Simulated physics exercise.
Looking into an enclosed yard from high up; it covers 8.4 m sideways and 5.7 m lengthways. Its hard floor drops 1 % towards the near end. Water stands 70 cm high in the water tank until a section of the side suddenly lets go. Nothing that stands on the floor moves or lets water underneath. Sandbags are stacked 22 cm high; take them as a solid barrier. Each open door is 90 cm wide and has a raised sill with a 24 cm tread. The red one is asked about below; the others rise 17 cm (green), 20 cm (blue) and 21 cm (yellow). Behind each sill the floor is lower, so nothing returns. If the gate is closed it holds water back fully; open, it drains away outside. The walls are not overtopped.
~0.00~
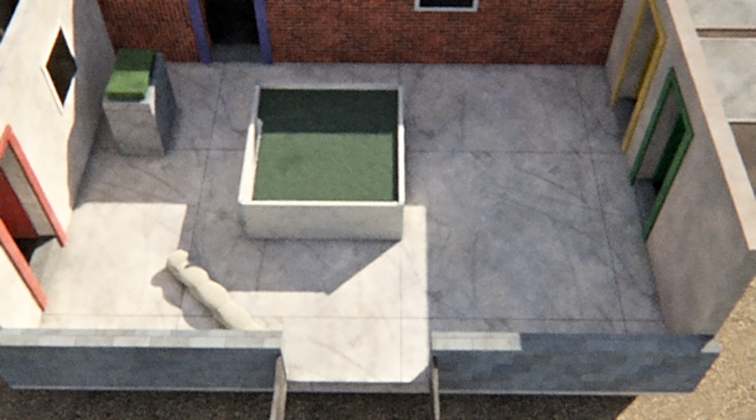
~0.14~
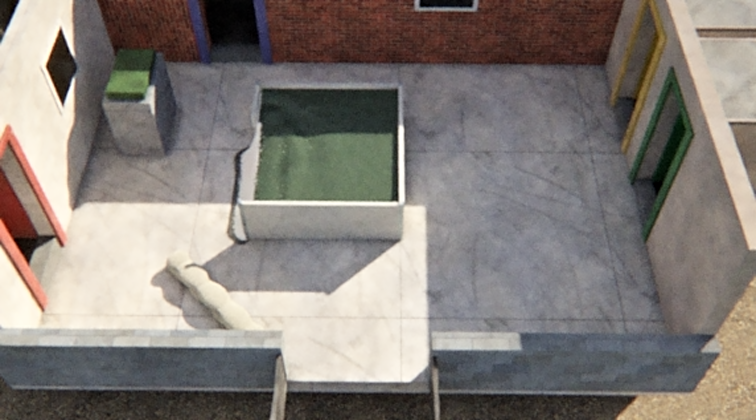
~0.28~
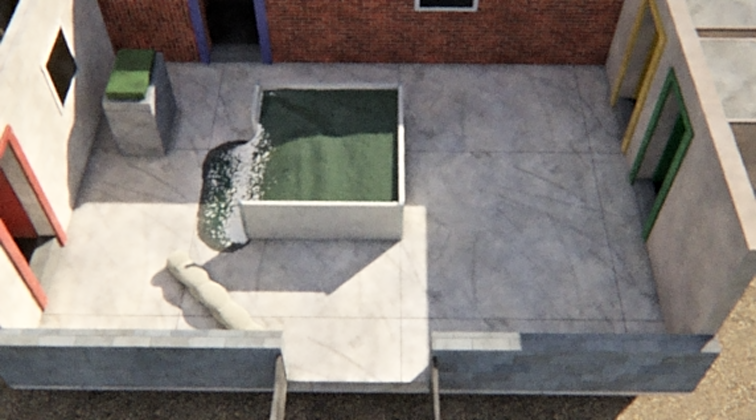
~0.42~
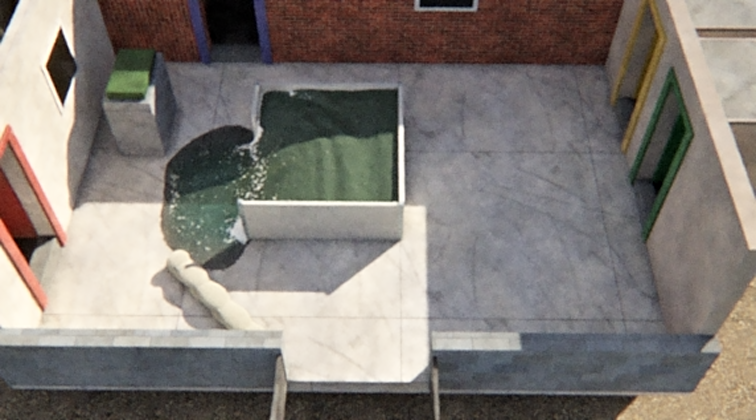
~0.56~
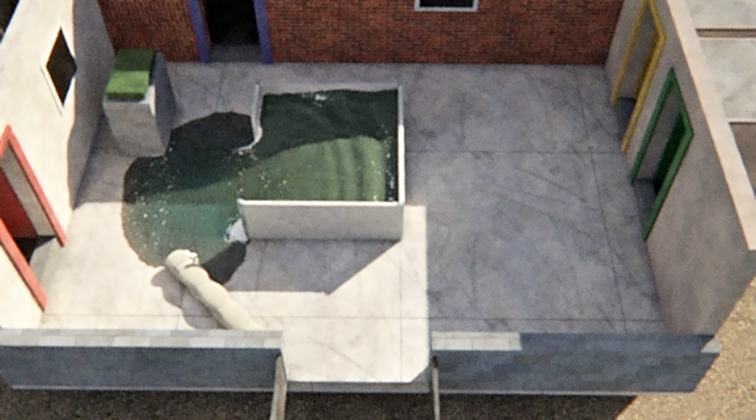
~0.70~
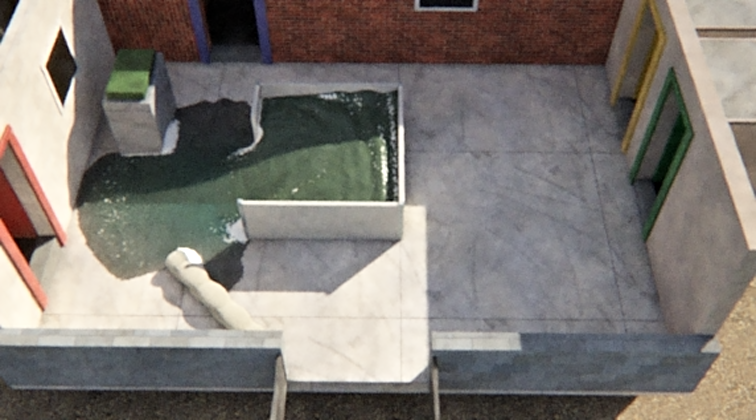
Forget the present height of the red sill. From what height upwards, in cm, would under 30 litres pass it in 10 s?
Close to 28 cm is just enough.
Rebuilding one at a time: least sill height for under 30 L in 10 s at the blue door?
About 7.5 cm at blue.
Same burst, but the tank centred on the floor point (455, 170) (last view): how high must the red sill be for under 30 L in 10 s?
Then roughly 19 cm.
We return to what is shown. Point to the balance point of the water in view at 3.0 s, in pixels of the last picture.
Around (210, 201).
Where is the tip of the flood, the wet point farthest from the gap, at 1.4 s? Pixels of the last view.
At about (36, 336).
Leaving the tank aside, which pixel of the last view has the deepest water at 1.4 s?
Around (87, 207).
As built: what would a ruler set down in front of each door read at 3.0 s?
Depths in cm: Green 0, red 28, blue 11, yellow 0.
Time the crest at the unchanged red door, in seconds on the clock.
At about 1.8 s.
After 1.4 s water covers 20 % of the floor, deepest (45 cm) near (87, 207); 32 cm at the red door, 0 litres in over its 27 cm sill.
After 3.0 s water covers 40 % of the floor, deepest (44 cm) near (32, 348); 28 cm at the red door, 35 litres in over its 27 cm sill.
After 10.0 s water covers 90 % of the floor, deepest (16 cm) near (29, 360); 15 cm at the red door, 38 litres in over its 27 cm sill.
At the red door as built, the water arrived by 1.0 s and peaked near 37 cm at 1.8 s.
With a sill of 25.5 cm, 49 litres would have come in within the 10 s; with 34 cm, 8 litres. So under 30 litres takes about 28 cm.
